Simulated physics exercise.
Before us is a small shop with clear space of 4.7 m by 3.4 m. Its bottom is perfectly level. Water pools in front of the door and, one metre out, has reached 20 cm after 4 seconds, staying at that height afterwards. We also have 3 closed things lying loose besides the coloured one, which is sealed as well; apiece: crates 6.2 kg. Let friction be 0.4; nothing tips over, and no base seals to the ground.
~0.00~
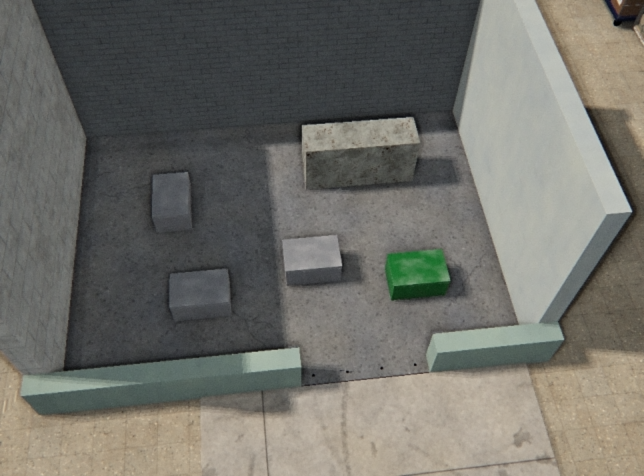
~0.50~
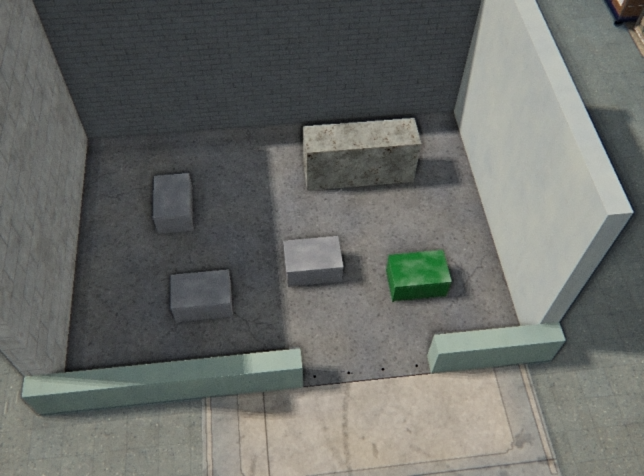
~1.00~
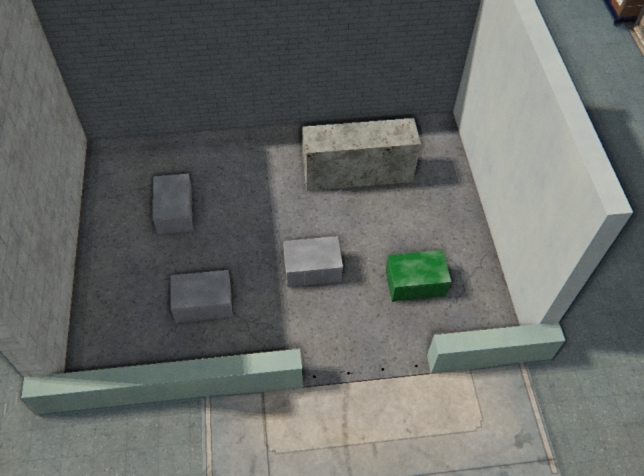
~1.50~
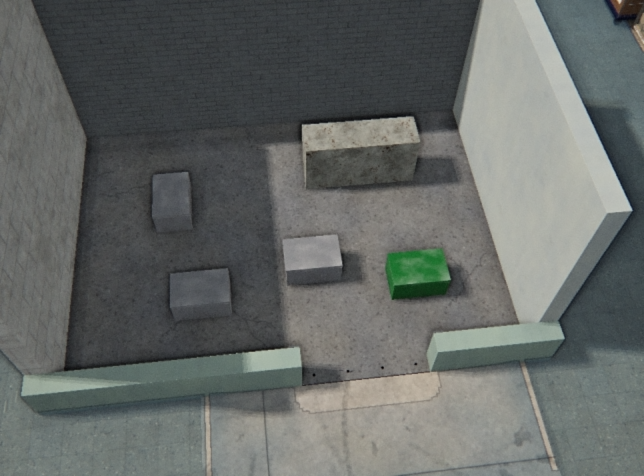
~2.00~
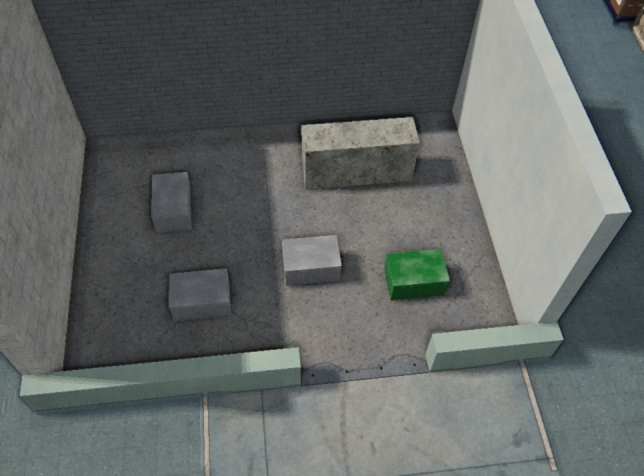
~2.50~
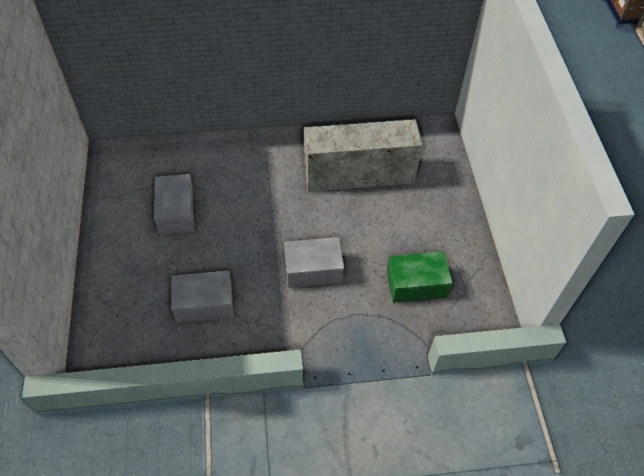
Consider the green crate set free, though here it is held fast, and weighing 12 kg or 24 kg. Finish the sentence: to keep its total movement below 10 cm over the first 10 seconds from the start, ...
To keep it below that, neither weight is enough.
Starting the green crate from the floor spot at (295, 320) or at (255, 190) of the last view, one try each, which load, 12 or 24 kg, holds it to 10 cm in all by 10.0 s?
Trial 1 - no option succeeds; trial 2 - no option succeeds.
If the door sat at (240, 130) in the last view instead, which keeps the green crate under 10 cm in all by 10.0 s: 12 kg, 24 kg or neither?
With that change, the big one is needed.
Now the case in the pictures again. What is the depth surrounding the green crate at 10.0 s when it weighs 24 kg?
Depth: Approx. 9 cm.
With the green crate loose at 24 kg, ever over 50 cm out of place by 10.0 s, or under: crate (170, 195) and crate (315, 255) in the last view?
In that order: Past it, over.
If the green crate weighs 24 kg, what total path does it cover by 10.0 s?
About 100 cm.
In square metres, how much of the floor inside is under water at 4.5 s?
Some 5.5 m2.
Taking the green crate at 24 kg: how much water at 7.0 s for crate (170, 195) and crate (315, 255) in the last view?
Around 2 cm and 9 cm.
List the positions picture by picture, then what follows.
The green crate at (419, 267) rests on the ground; water covers 0.0 m2; 0 of 4 have shifted, in the first frame.
The green crate at (420, 268), on the bottom; 0.0 m2 under water; 0 of 4 have shifted, in the second frame.
The green crate at (419, 268), on the bottom; water covers 0.0 m2; 0 of 4 have shifted, in the third frame.
The green crate at (419, 267) rests on the ground; water covers 0.0 m2; 0 of 4 have shifted, in the fourth frame.
The green crate at (418, 267), on the bottom; 0.0 m2 under water; 0 of 4 have shifted, in the fifth frame.
The green crate at (420, 270) rests on the ground; water covers 0.5 m2; 0 of 4 have shifted, in the sixth frame.
After 3.5 s the green crate would be 0 cm from its start with 12 kg and 0 cm from its start with 24 kg; 2 cm of water round it then.
After 4.5 s the green crate would be 40 cm from its start with 12 kg and 4 cm from its start with 24 kg; 5 cm of water round it then.
After 7.0 s the green crate would be 137 cm from its start with 12 kg and 56 cm from its start with 24 kg; 7 cm of water round it then.
After 10.0 s the green crate would be 221 cm from its start with 12 kg and 81 cm from its start with 24 kg; 9 cm of water round it then.
